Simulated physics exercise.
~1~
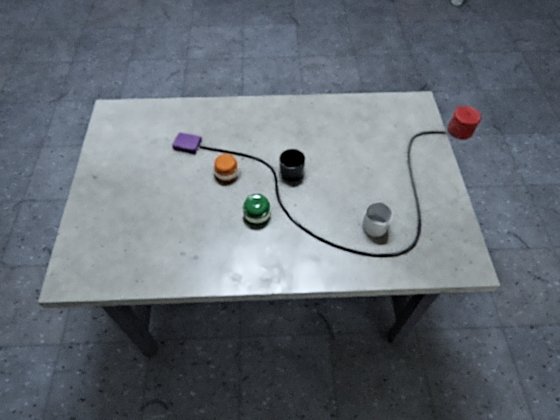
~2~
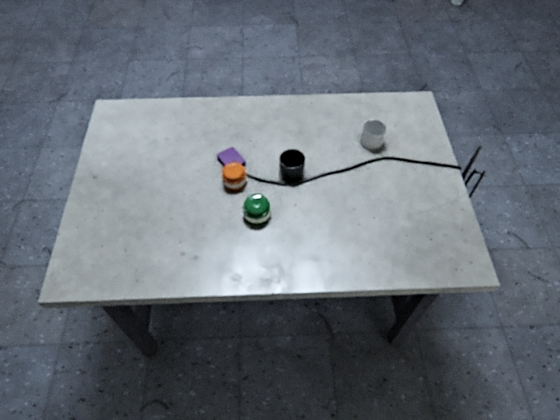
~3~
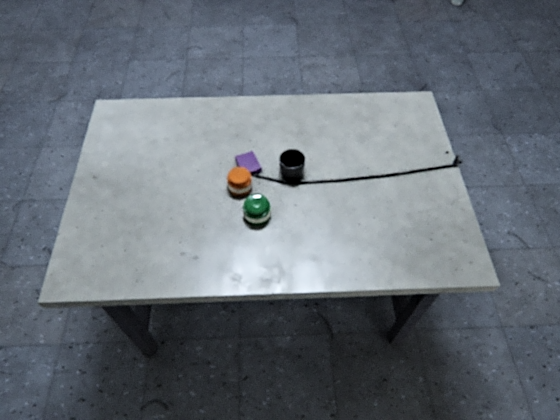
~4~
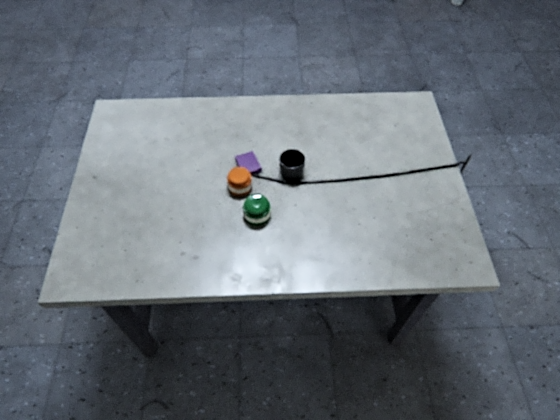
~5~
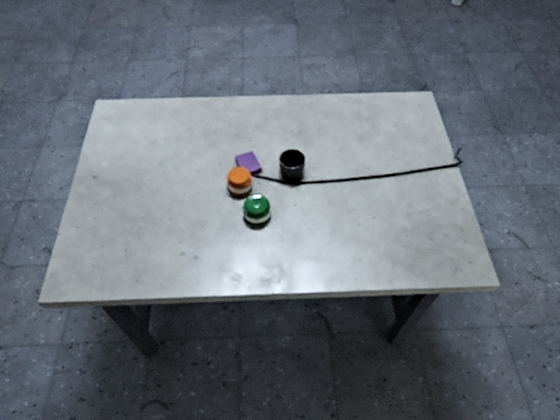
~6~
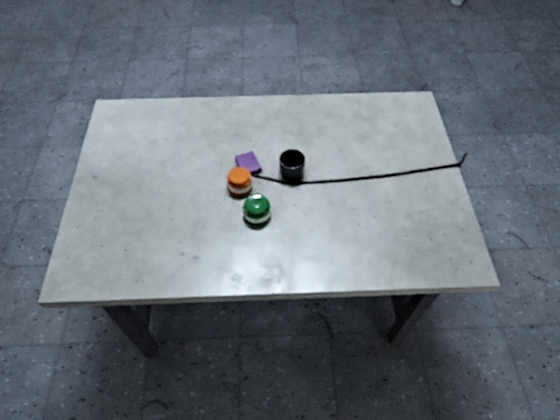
A red speaker drops off the table, its cable sweeping the white cup off too.
